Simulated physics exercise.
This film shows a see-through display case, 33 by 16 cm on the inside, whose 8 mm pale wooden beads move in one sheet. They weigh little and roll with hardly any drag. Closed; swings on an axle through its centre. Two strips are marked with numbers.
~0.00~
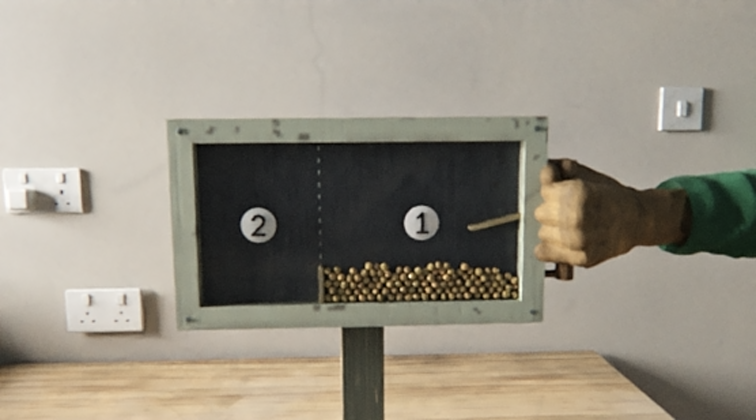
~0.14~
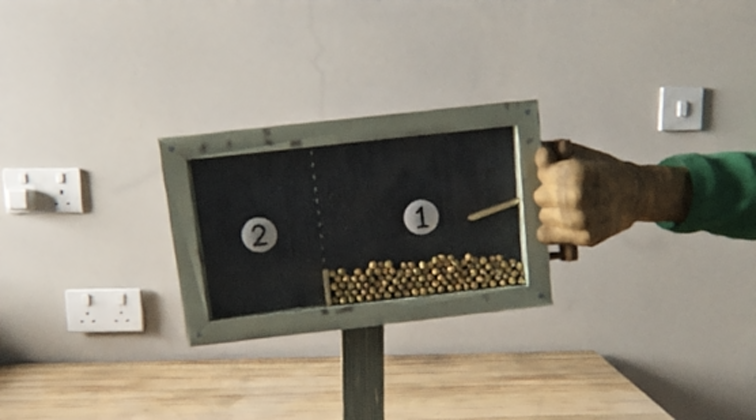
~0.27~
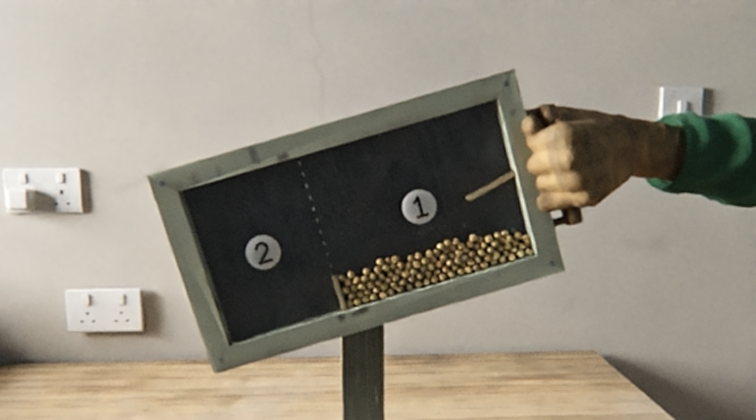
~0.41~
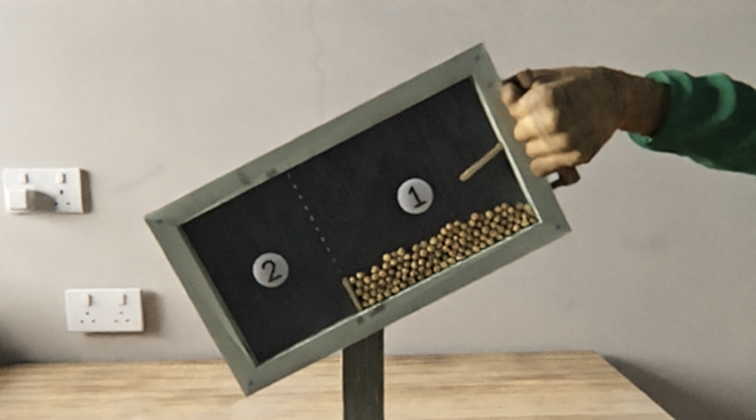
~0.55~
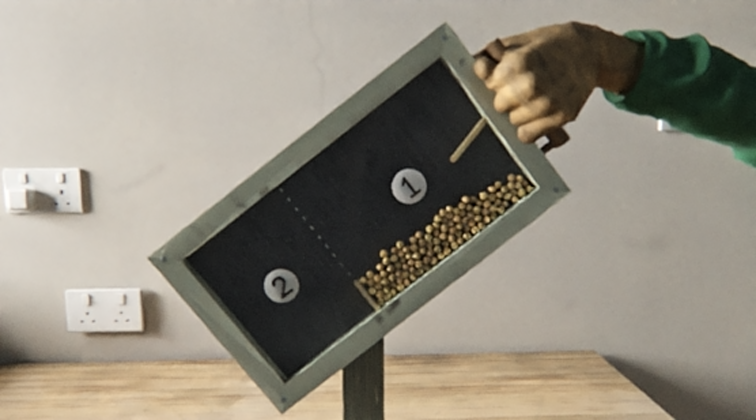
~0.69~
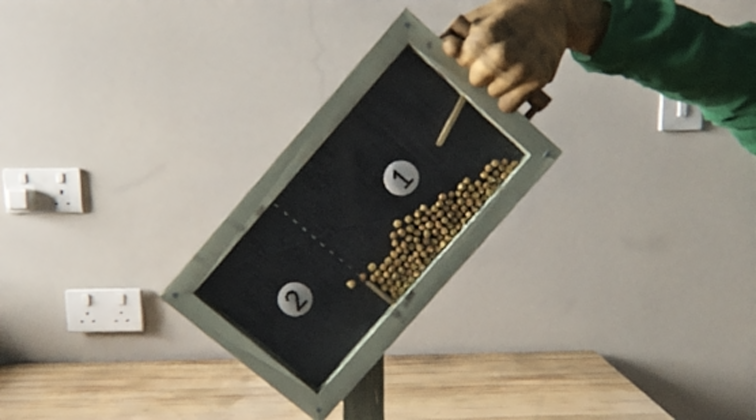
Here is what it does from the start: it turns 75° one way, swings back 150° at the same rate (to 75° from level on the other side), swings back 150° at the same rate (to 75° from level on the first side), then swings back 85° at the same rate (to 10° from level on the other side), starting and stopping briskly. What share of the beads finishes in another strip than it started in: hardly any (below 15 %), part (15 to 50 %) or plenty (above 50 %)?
Reply - plenty.
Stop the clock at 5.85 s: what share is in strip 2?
About 70 % of the load.
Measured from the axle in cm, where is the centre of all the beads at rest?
Some 7 cm left and 5 cm below.
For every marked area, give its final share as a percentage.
Tally: Strip 1 = 30; strip 2 = 70.
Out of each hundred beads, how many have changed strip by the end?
Roughly 70 in a hundred.
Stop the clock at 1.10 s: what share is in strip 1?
80 percent.
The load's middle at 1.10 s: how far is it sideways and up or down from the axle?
Right by about 6 cm and below by about 2 cm.
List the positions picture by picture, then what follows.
The first frame shows level; about 110 beads; beads' middle (420, 283); highest (369, 266); no. 1 (422, 223), no. 2 (259, 225).
The second frame shows turned 5° anticlockwise; beads' middle (426, 277); highest (469, 257).
The third frame shows turned 16° anticlockwise; beads' middle (435, 265); highest (504, 234); wall ends (335, 277), (469, 198).
The fourth frame shows turned 27° anticlockwise; beads' middle (442, 251); highest (520, 206).
The fifth frame shows turned 37° anticlockwise; beads' middle (442, 238); highest (512, 178).
The sixth frame shows turned 48° anticlockwise; beads' middle (434, 230); highest (505, 162); no. 1 (401, 178), no. 2 (295, 299).
After 1.10 s, it stands 75° anticlockwise; the beads' middle is 6 cm right of and 2 cm below the centre; no. 1, 80 %, no. 2, 20 %; 20 % have changed strip.
After 5.85 s, it stands 32° anticlockwise; the beads' middle is 5 cm left of and 9 cm below the centre; no. 1, 30 %, no. 2, 70 %; 70 % have changed strip.
After 6.46 s, it stands 10° clockwise; the beads' middle is 9 cm left of and 4 cm below the centre; no. 1, 30 %, no. 2, 70 %; 70 % have changed strip.
Settled by 7.5 s, it stands 10° clockwise; no. 1, 30 %, no. 2, 70 %; 70 % have changed strip.
